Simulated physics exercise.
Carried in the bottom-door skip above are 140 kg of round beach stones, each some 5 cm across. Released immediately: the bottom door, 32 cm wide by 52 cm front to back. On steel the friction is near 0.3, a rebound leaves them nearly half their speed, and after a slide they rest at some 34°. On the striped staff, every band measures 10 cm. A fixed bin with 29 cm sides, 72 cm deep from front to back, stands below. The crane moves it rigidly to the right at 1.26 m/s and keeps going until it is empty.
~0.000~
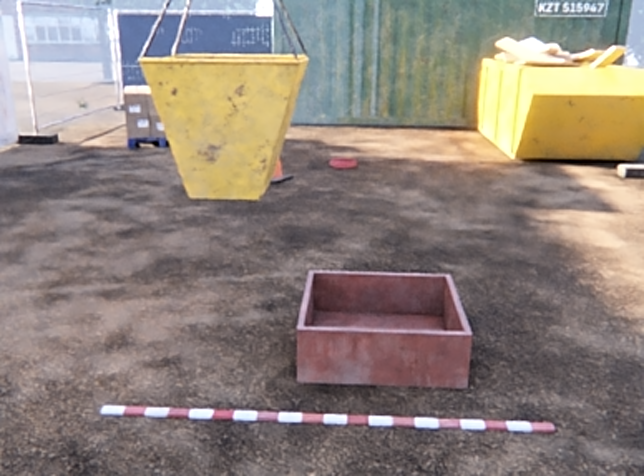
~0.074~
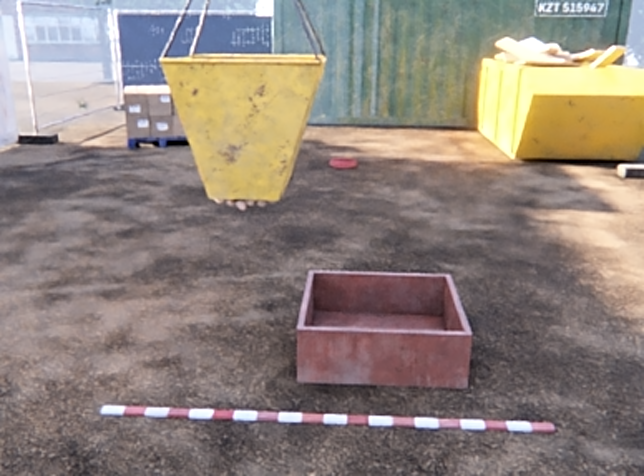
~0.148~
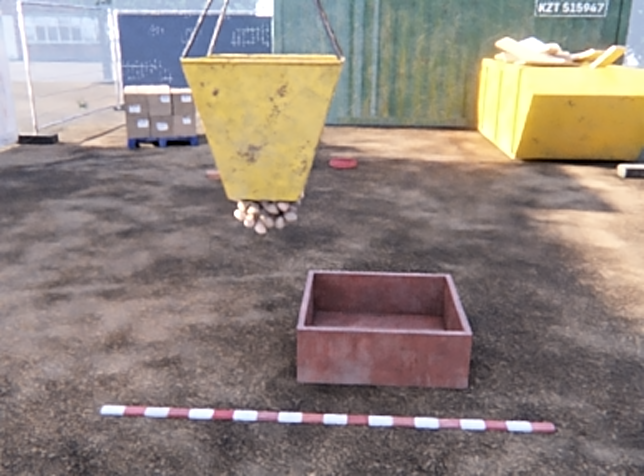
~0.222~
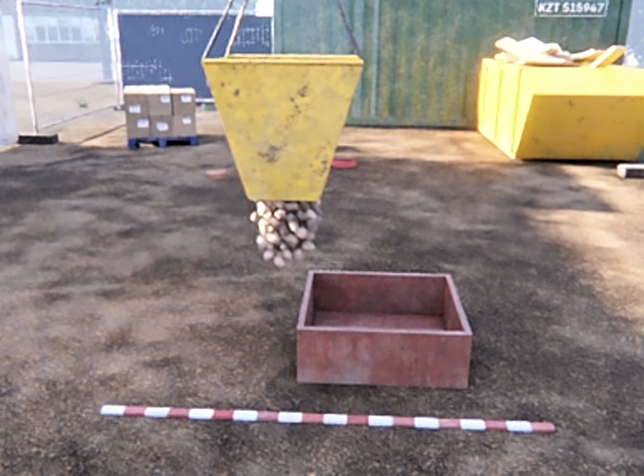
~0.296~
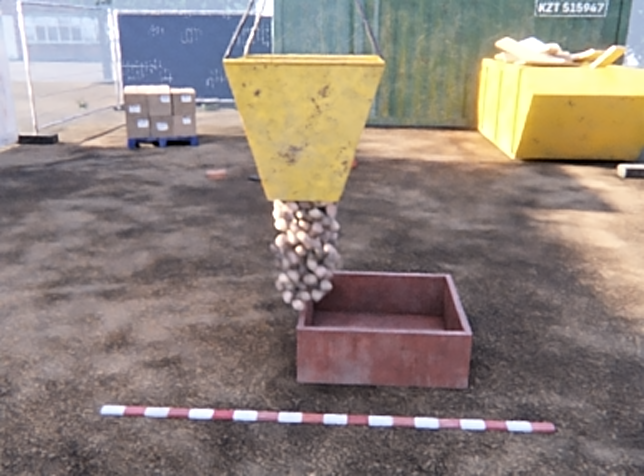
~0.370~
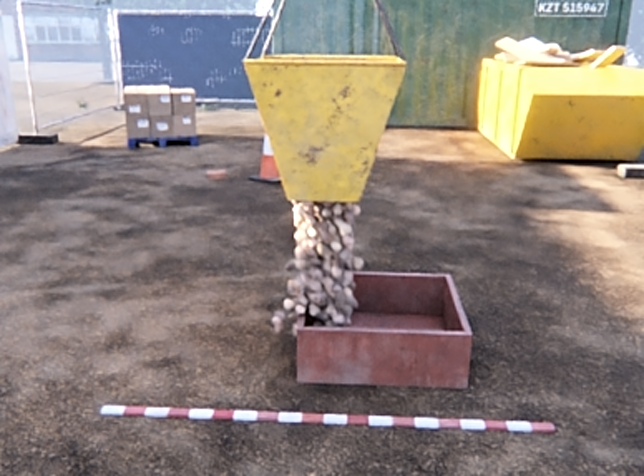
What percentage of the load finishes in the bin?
About 96 per cent.
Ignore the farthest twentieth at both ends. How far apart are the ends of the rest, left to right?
Some 70 cm from left to right.
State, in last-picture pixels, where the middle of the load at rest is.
Pixel position of the middle approx (390, 327).
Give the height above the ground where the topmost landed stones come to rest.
28 cm.
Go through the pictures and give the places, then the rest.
The outlet is at (224, 188); nothing has dropped yet, in the first frame.
The outlet is at (244, 189); 6 % is out, in the second frame.
Outlet at (264, 189), the stream shows down to (267, 211); 83 % still inside, in the third frame.
Outlet at (284, 189), the stream shows down to (285, 242); 68 % still inside, in the fourth frame.
Outlet at (304, 190), the stream shows down to (305, 282); 51 % still inside, in the fifth frame.
Outlet at (324, 190), the stream shows down to (321, 291); 33 % still inside, in the sixth frame.
After 0.7 s, 0 % in the bottom-door skip, 4 % falling or lying left of the bin, 96 % falling or lying in the bin; the stones farthest right are at (450, 335).
After 1.1 s, 0 % in the bottom-door skip, 4 % falling or lying left of the bin, 95 % falling or lying in the bin, 1 % falling or lying beside or right of the bin; the stones farthest right are at (469, 309).
After 1.7 s, 0 % in the bottom-door skip, 4 % falling or lying left of the bin, 96 % falling or lying in the bin, 1 % falling or lying beside or right of the bin; the stones farthest right are at (484, 332).
After 2.6 s, 0 % in the bottom-door skip, 4 % falling or lying left of the bin, 96 % falling or lying in the bin, 1 % falling or lying beside or right of the bin; the stones farthest right are at (484, 332).
After 4.5 s, 0 % in the bottom-door skip, 4 % left of the bin, 96 % in the bin, 1 % beside or right of the bin; the stones farthest right are at (484, 332).
